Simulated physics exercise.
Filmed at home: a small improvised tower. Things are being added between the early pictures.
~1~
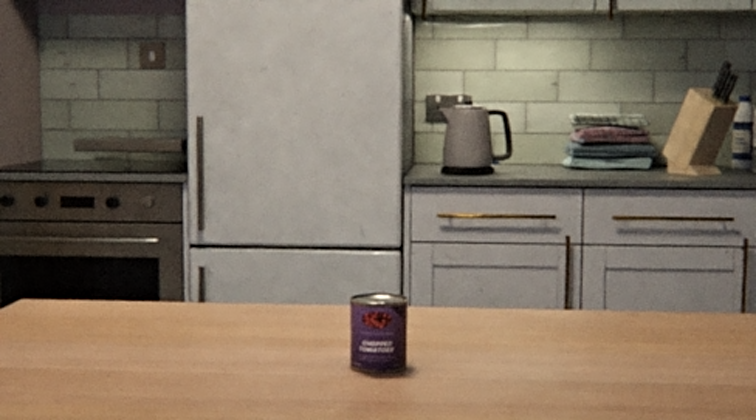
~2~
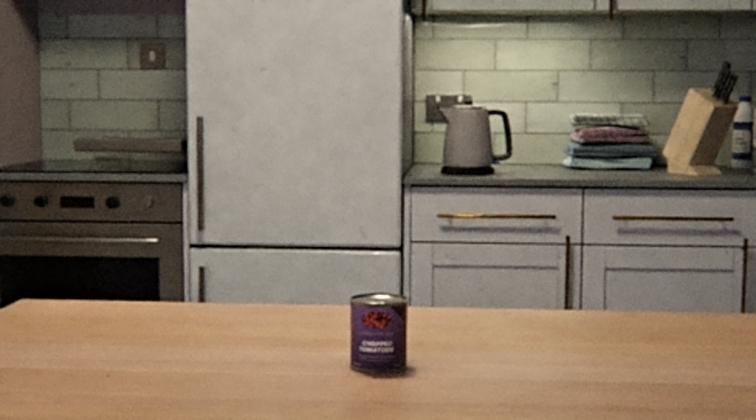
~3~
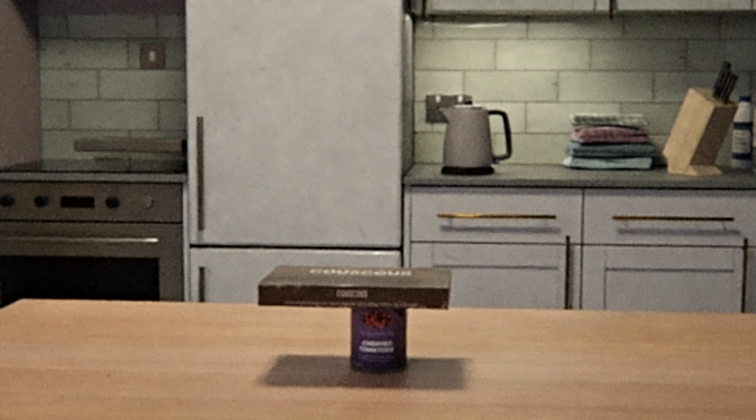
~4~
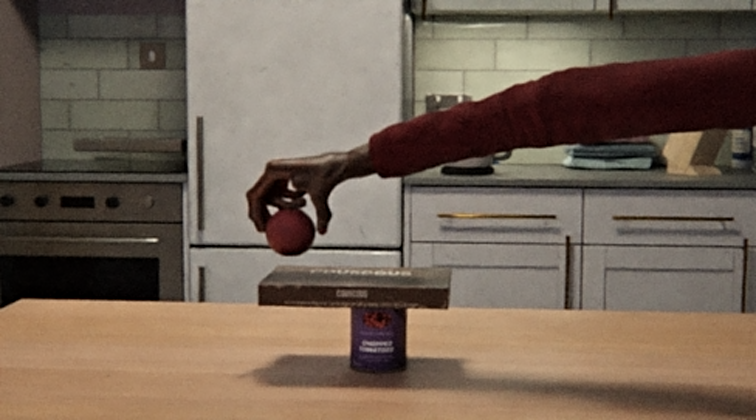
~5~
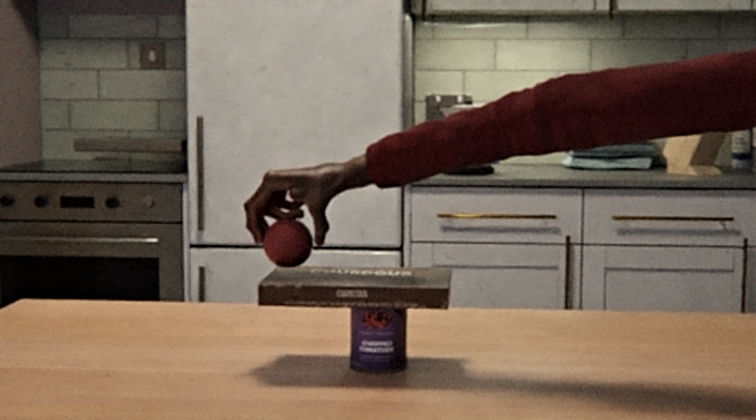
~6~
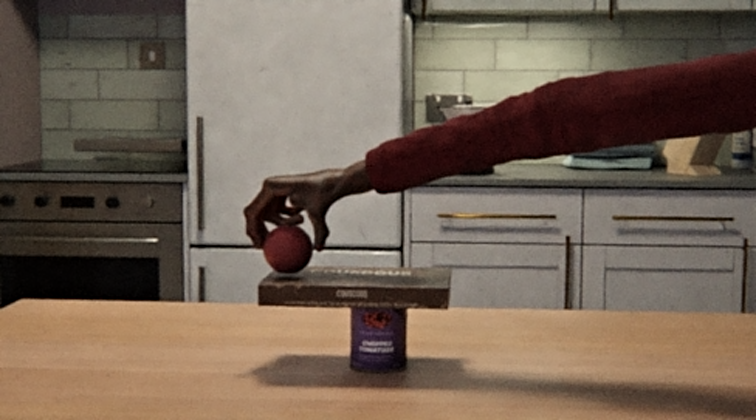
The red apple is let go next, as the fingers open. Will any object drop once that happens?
The stack is not secure.
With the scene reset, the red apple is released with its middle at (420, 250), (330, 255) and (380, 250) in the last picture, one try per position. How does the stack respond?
Stands firm, topples, stands firm.
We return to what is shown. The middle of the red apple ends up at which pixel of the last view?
Close to pixel (246, 340).
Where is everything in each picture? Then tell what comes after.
In the first frame, the last thing is not in view yet; purple tin (379, 333).
In the second frame, the last thing is not in view yet; purple tin (379, 333).
In the third frame, the last thing is not in view yet; purple tin (379, 333).
The fourth frame shows on its way; red apple (291, 233); purple tin (379, 333).
The fifth frame shows on its way; red apple (289, 243); purple tin (379, 333).
The sixth frame shows set down, still held; red apple (289, 250); purple tin (379, 333).
Then, 0.30 s after the last picture, red apple now fallen; brown packet tipped 50° from how it was.
Then, 0.40 s after the last picture, brown packet tipped 63° from how it was.
Then, 0.50 s after the last picture, brown packet tipped 57° from how it was.
At rest, fallen, red apple; tipped over in the stack, brown packet; purple tin in place. Seen from the same camera at the end, red apple near (246, 340). The stack comes apart.
